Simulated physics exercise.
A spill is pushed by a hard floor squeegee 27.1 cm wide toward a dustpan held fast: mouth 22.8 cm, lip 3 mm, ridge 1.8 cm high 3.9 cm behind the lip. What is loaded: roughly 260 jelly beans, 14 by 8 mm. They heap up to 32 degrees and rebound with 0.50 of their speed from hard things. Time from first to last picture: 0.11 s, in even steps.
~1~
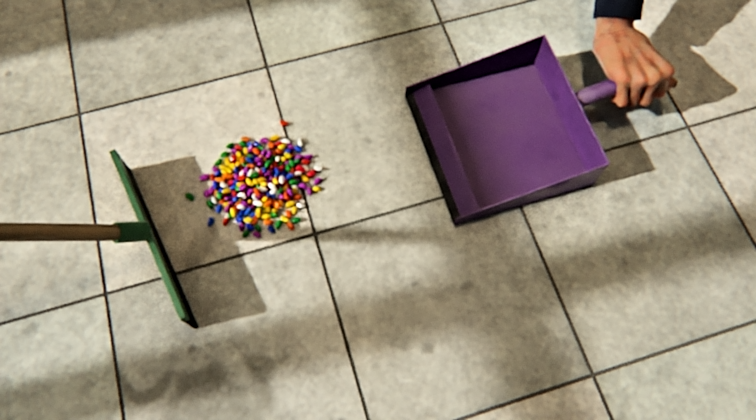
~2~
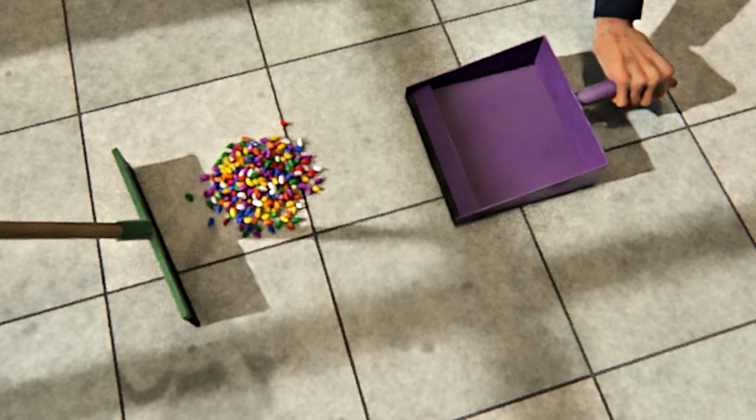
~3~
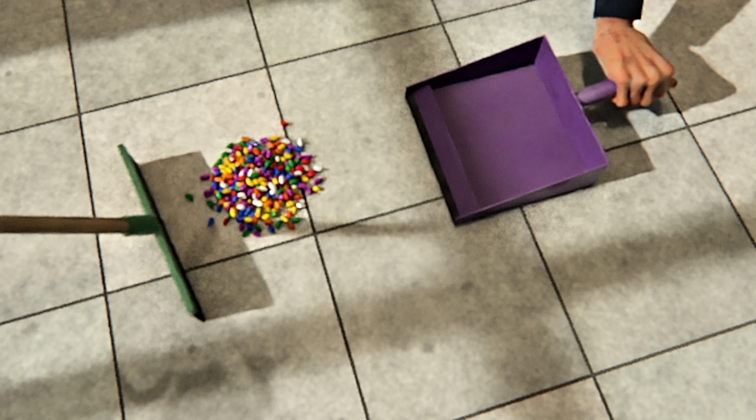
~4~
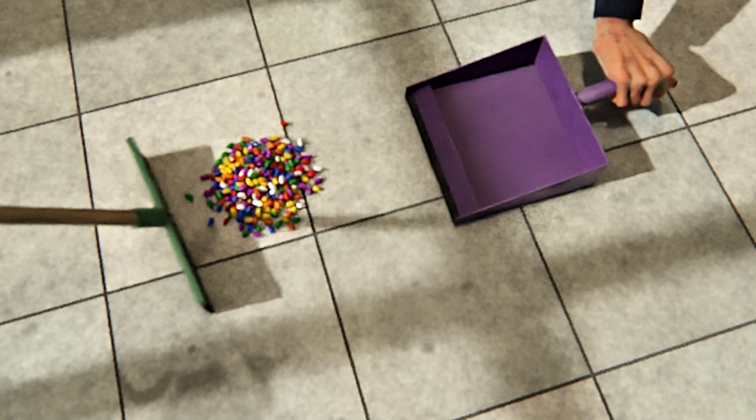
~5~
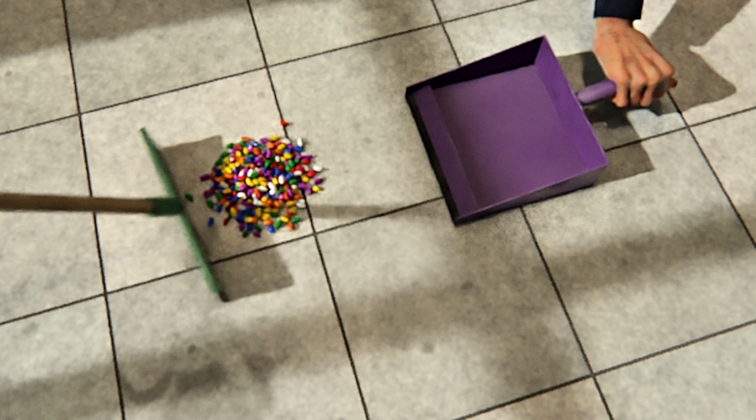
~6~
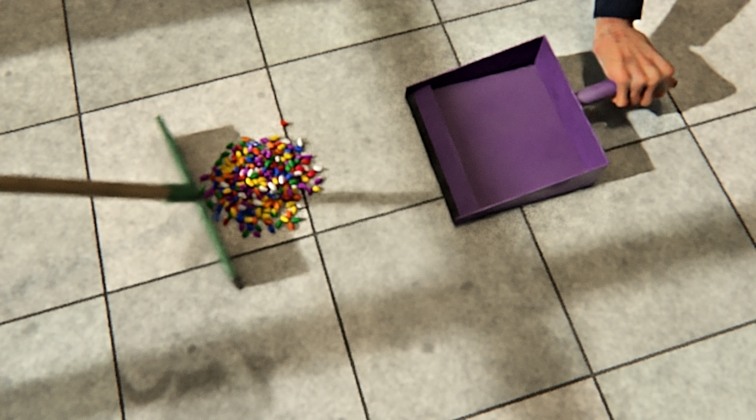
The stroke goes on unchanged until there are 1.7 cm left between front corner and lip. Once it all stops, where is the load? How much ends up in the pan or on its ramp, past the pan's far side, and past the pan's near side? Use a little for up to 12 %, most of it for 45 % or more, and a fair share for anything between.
Pan - a fair share; far side - most of it; near side - a little.
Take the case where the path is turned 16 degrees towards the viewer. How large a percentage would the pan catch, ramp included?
Roughly 35 per cent.
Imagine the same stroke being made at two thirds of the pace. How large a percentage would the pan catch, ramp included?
It would be around 15 per cent.
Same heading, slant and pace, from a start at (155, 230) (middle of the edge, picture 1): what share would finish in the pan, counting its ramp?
Some 20 per cent.
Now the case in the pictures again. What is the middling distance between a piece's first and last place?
Some 38 cm.
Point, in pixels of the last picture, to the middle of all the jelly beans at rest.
Estimated resting centre: Around (441, 72).
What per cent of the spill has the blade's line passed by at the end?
Around 10 in a hundred.
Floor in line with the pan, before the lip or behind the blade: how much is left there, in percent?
That comes to near 20 percent.
Then, 0.13 s after the last picture, middle of the blade 18 cm from the lip; 0 % over the lip, far side 25 %, near side 0 %.
Then, 0.22 s after the last picture, middle of the blade 8 cm from the lip; 0 % over the lip, far side 45 %, near side 0 %.
Then, 0.45 s after the last picture, middle of the blade 4 cm from the lip; 25 % over the lip, far side 55 %, near side 0 %.
In the end, pan 25 %, far side 55 %, near side 0 %, in front of the lip or behind the blade 20 %.
